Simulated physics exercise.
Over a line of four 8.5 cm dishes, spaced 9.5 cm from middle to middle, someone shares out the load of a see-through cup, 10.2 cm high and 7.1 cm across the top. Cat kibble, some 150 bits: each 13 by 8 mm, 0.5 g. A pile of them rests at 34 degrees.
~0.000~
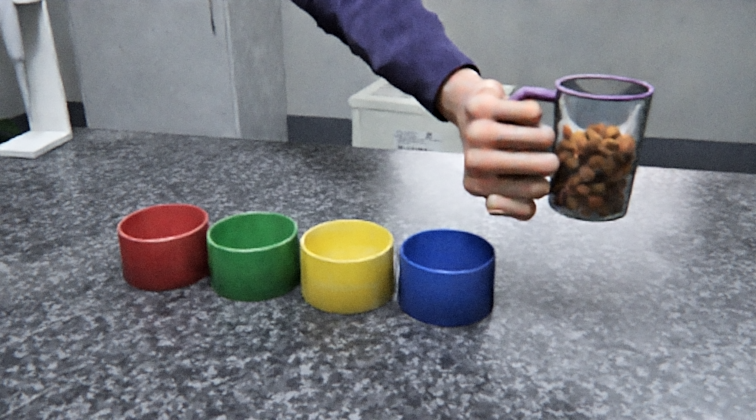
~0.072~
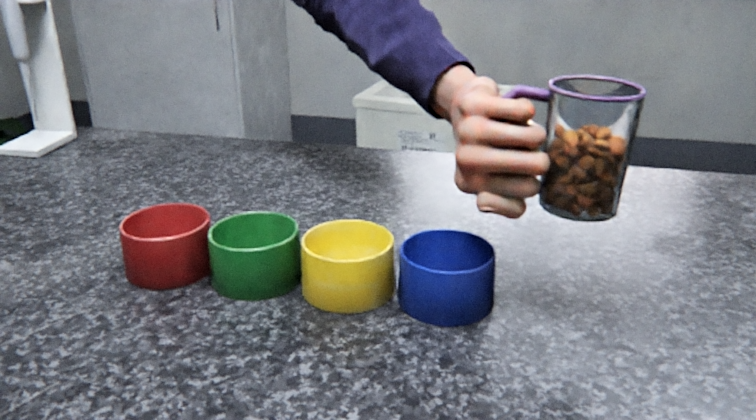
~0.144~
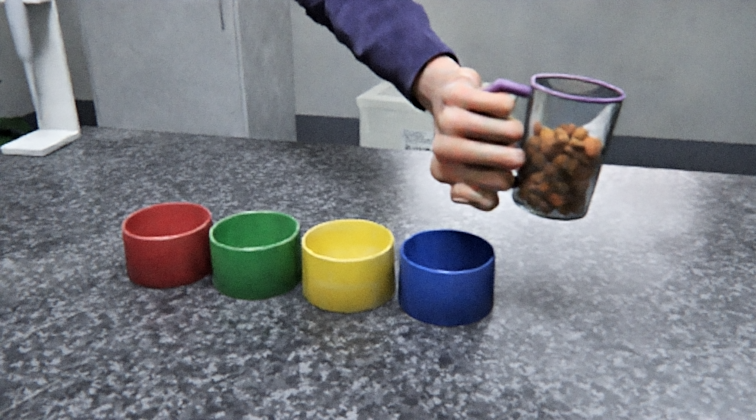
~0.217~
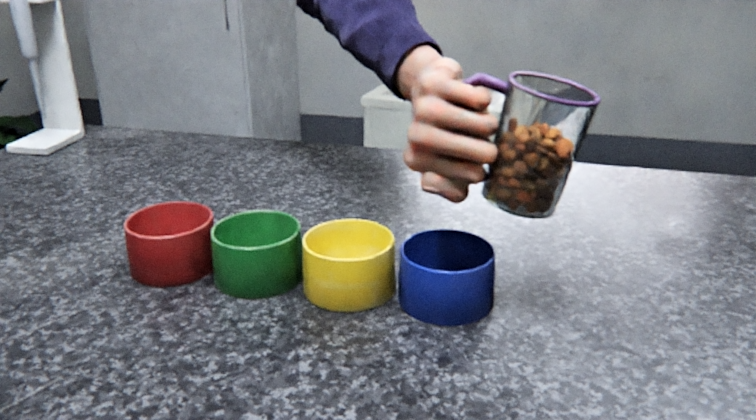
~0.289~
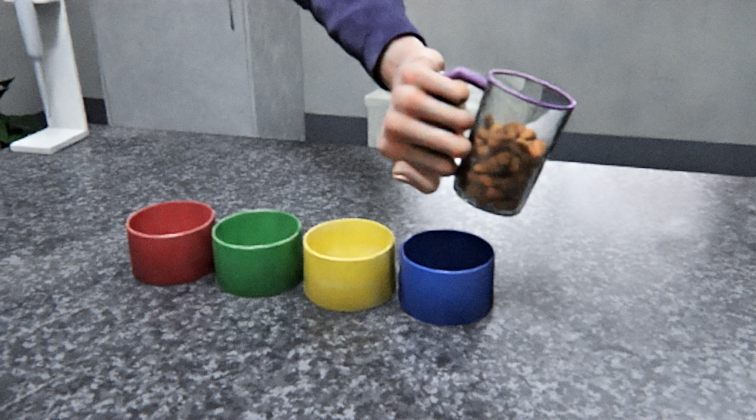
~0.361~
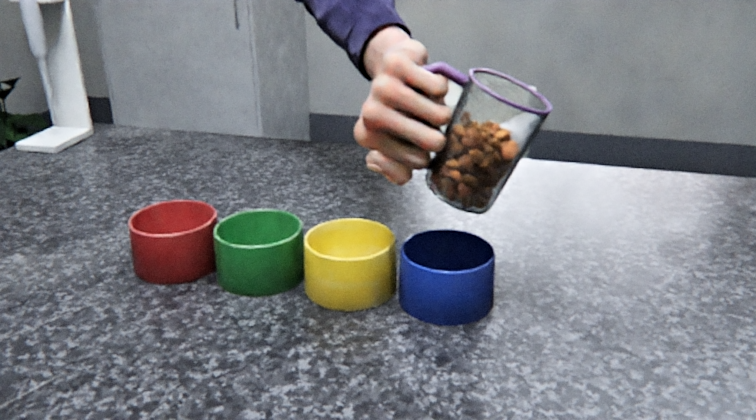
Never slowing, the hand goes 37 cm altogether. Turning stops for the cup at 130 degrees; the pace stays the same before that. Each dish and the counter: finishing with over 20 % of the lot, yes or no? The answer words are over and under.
Red dish: Under. Blue dish: Under. Green dish: Over. Yellow dish: Under. Counter: Under.
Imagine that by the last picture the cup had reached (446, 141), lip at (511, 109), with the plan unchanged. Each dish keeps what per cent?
The red dish keeps 0, the blue one 0, the green one 100 and the yellow one 0.
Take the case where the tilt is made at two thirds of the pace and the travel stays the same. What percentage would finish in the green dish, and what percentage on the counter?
Result - green: 100; counter: 0.
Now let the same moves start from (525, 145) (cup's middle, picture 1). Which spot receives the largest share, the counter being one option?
Red.
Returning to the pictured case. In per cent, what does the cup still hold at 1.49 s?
Some 100 per cent.
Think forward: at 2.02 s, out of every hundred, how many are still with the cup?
It comes out close to 0 per cent.
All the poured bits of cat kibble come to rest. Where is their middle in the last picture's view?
About (260, 251).
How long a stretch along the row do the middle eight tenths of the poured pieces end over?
Roughly 5 cm of the row.
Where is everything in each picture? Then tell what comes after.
In the first picture, cup at (595, 149), tilt 0 degrees, lip at (652, 89), moved 0.0 cm; middle of the pieces at (589, 165); blue dish at (448, 250); yellow dish at (347, 240); green dish at (253, 231); red dish at (163, 222).
In the second picture, cup at (587, 149), tilt 2 degrees, lip at (644, 91), moved 0.6 cm; middle of the pieces at (580, 165).
In the third picture, cup at (563, 148), tilt 6 degrees, lip at (623, 95), moved 2.5 cm; middle of the pieces at (555, 163).
In the fourth picture, cup at (535, 146), tilt 12 degrees, lip at (598, 100), moved 4.7 cm; middle of the pieces at (527, 161).
In the fifth picture, cup at (509, 145), tilt 17 degrees, lip at (574, 105), moved 6.9 cm; middle of the pieces at (500, 159).
In the sixth picture, cup at (483, 143), tilt 22 degrees, lip at (550, 110), moved 9.1 cm; middle of the pieces at (473, 156); blue dish at (448, 250); yellow dish at (350, 238); green dish at (258, 228); red dish at (173, 217). Its pace works out near 75 degrees a second; the hand travels 30 cm a second.
After 1.04 s, tilt 73 degrees; cup holds 100 %.
Then, at 1.49 s, tilt 106 degrees; cup holds 100 %.
After 2.02 s, tilt 130 degrees; cup holds 0 %, green 100 %.
In the end, at 2.4 s, red 0 %, blue 0 %, green 100 %, yellow 0 %, counter 0 %.
